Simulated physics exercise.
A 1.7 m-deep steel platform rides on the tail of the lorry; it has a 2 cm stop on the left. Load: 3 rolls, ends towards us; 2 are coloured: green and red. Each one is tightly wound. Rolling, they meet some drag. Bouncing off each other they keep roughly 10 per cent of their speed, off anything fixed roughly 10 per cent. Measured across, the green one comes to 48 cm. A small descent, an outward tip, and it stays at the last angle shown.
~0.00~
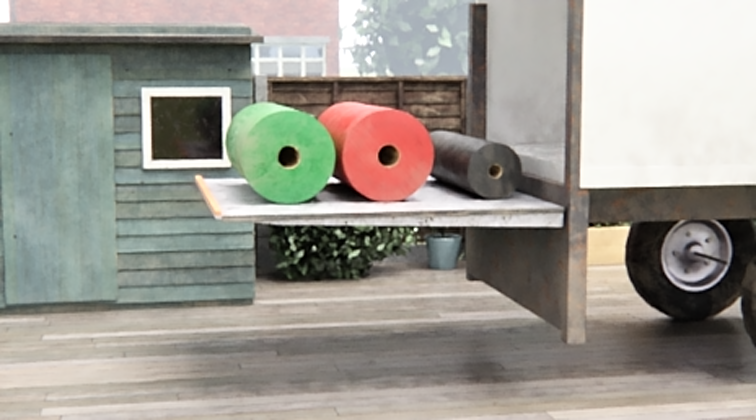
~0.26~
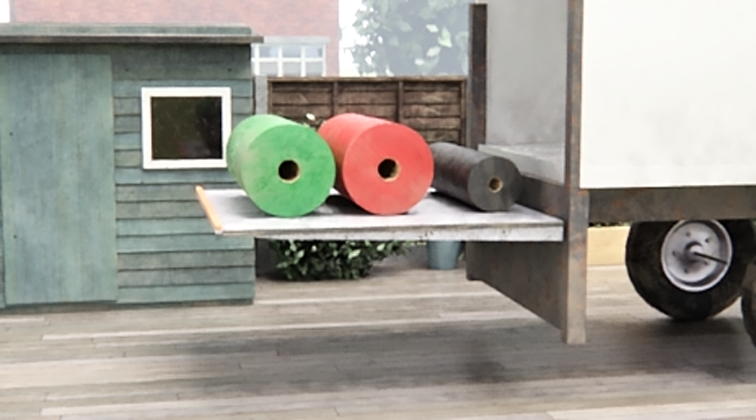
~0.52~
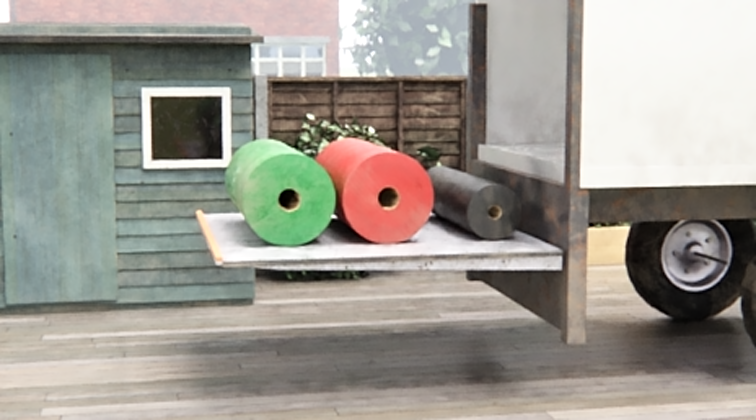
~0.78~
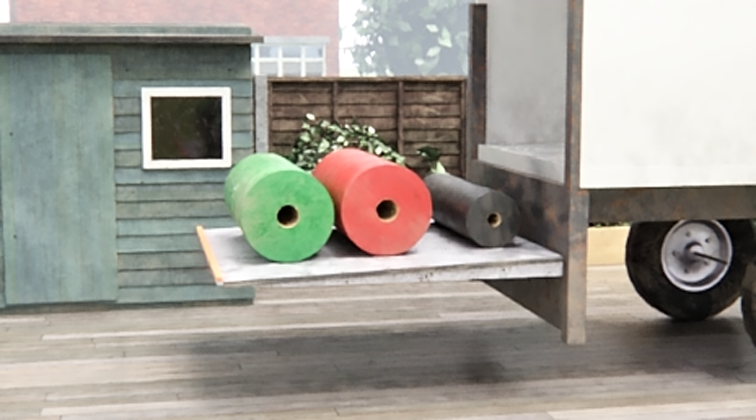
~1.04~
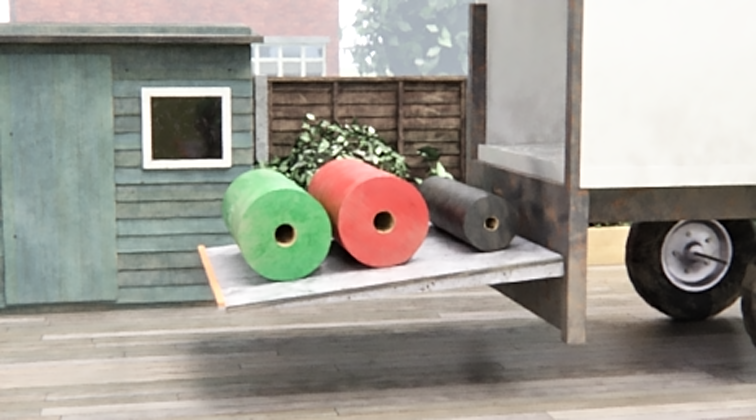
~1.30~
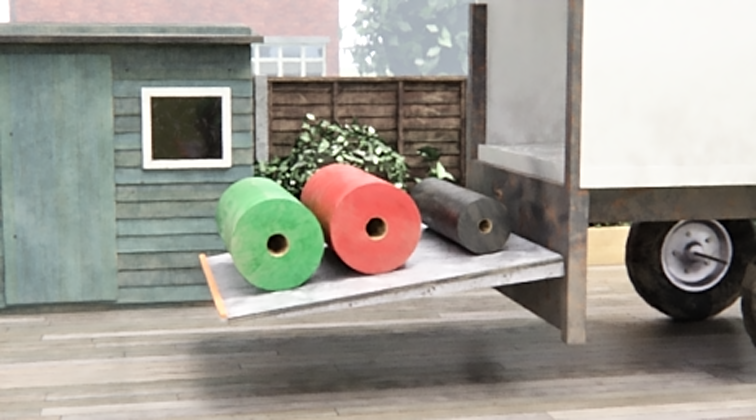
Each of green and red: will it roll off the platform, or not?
Verdict: Green does so; red does so.
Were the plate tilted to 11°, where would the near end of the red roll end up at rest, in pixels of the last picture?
It would finish close to (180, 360) in the last picture.
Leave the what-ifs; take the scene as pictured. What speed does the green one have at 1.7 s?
It's going at around 0.5 m/s.
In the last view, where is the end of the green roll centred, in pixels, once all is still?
You'll find it at roughly (71, 361) in the final picture.
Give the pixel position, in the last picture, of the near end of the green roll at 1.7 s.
(251, 250), roughly.
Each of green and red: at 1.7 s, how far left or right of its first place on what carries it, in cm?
By then green is 20 left of its start, and red is 20 left of its start.
After 1.7 s, green is on the plate, 20 cm from the stop, rolling left; red is on the plate, 70 cm from the stop, rolling left; 0 gone from the plate.
After 2.1 s, green is on the plate, 5 cm from the stop, rolling left; red is on the plate, 50 cm from the stop, rolling left; 0 gone from the plate.
After 2.6 s, green is over the stop and falling; red is on the plate, 25 cm from the stop, rolling left; 1 gone from the plate.
After 3.2 s, green is on the ground; red is over the stop and falling; 2 gone from the plate.
At rest (4.5 s), green is on the ground; red is on the ground; 3 gone from the plate.
